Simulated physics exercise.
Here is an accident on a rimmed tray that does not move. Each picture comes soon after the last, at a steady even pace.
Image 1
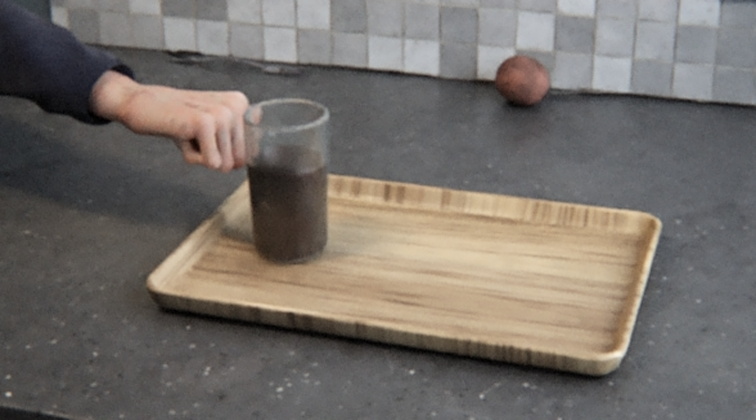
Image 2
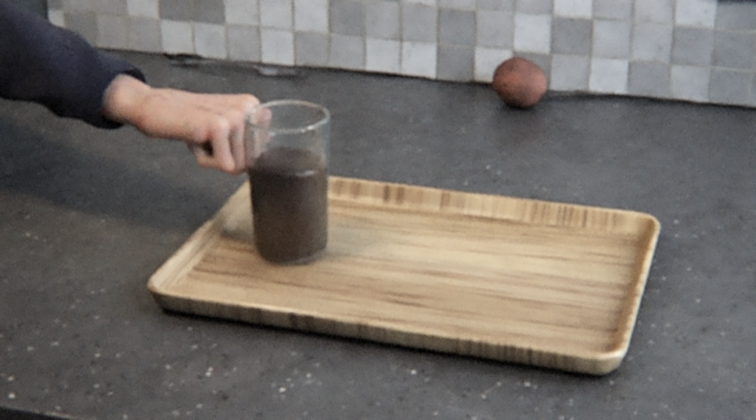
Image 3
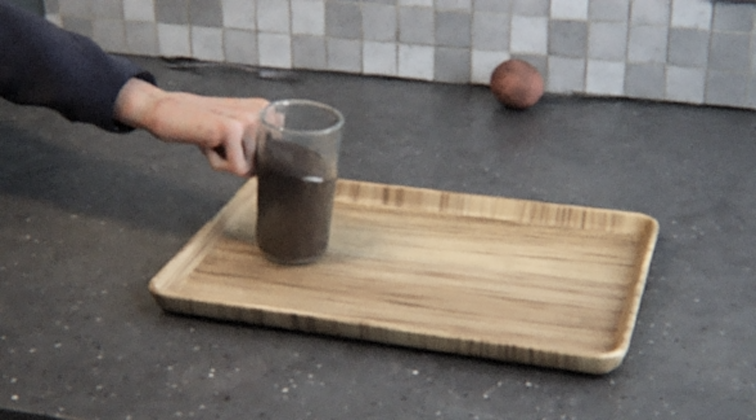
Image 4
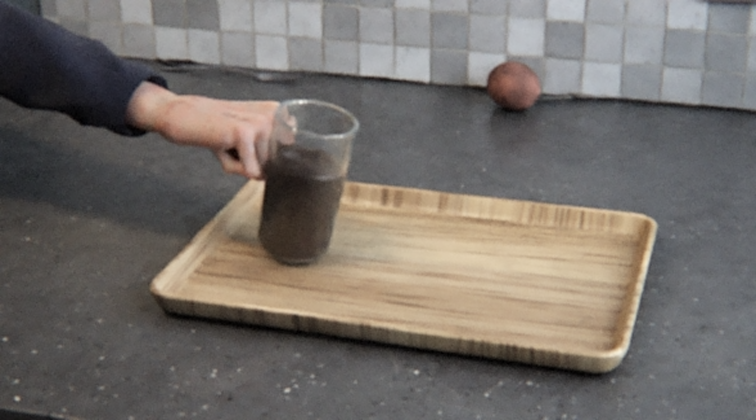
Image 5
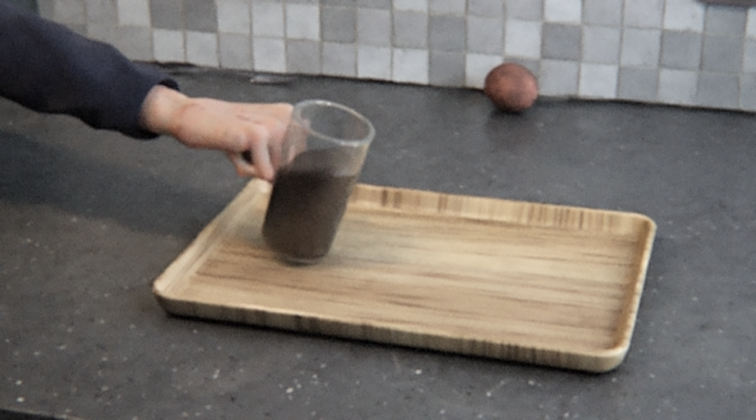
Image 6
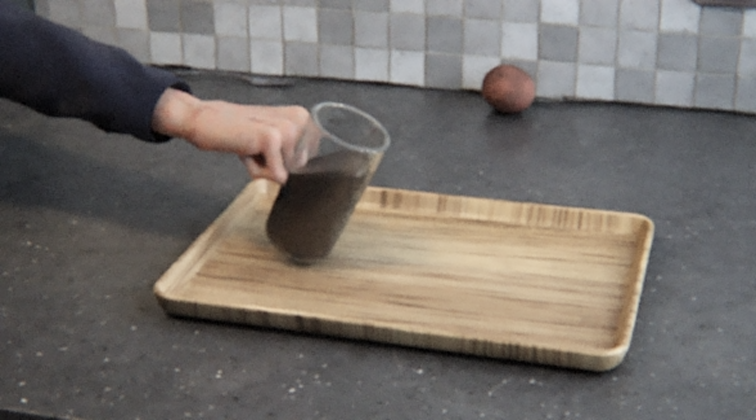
On a dark speckled counter, a hand in a dark sleeve held a glass of dark brown contents upright on a wooden tray, then pushed its top steadily to the right until it leaned.
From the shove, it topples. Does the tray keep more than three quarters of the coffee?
The share that runs off the tray is above a quarter.
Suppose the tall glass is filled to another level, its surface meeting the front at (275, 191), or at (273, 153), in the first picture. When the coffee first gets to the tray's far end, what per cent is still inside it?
I'd say roughly 60 in a hundred, and then roughly 65 in a hundred.
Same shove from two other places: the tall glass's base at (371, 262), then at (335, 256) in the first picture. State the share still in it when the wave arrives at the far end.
First try about 80 per cent, second try about 75 per cent.
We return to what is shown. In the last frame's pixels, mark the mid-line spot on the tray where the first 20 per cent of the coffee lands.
Around (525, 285).
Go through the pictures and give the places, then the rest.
In the first picture, tilt 0°; right rim (323, 120); surface from (257, 152) to (323, 159); the tray's far rim is at (641, 282); the tray is clear ahead.
In the second picture, tilt 0°; right rim (324, 122); surface from (257, 153) to (324, 160).
In the third picture, tilt 6°; right rim (339, 126); surface from (267, 132) to (334, 168).
In the fourth picture, tilt 12°; right rim (354, 131); surface from (278, 139) to (343, 165).
In the fifth picture, tilt 18°; right rim (370, 138); surface from (285, 160) to (358, 160).
In the sixth picture, tilt 25°; right rim (385, 147); surface from (292, 174) to (374, 161).
A moment on, the tall glass is falling and 100 per cent is in the glass, 0 on the tray and 0 above or beyond its rim.
Next, the tall glass lies on its side and 100 per cent is in the glass, 0 on the tray and 0 above or beyond its rim.
Then the tall glass lies on its side and 58 per cent is in the glass, 37 on the tray and 5 above or beyond its rim.
Later the tall glass lies on its side and 28 per cent is in the glass, 38 on the tray and 34 above or beyond its rim.
At rest 67 per cent is held by tray and glass, 33 is off the tray.
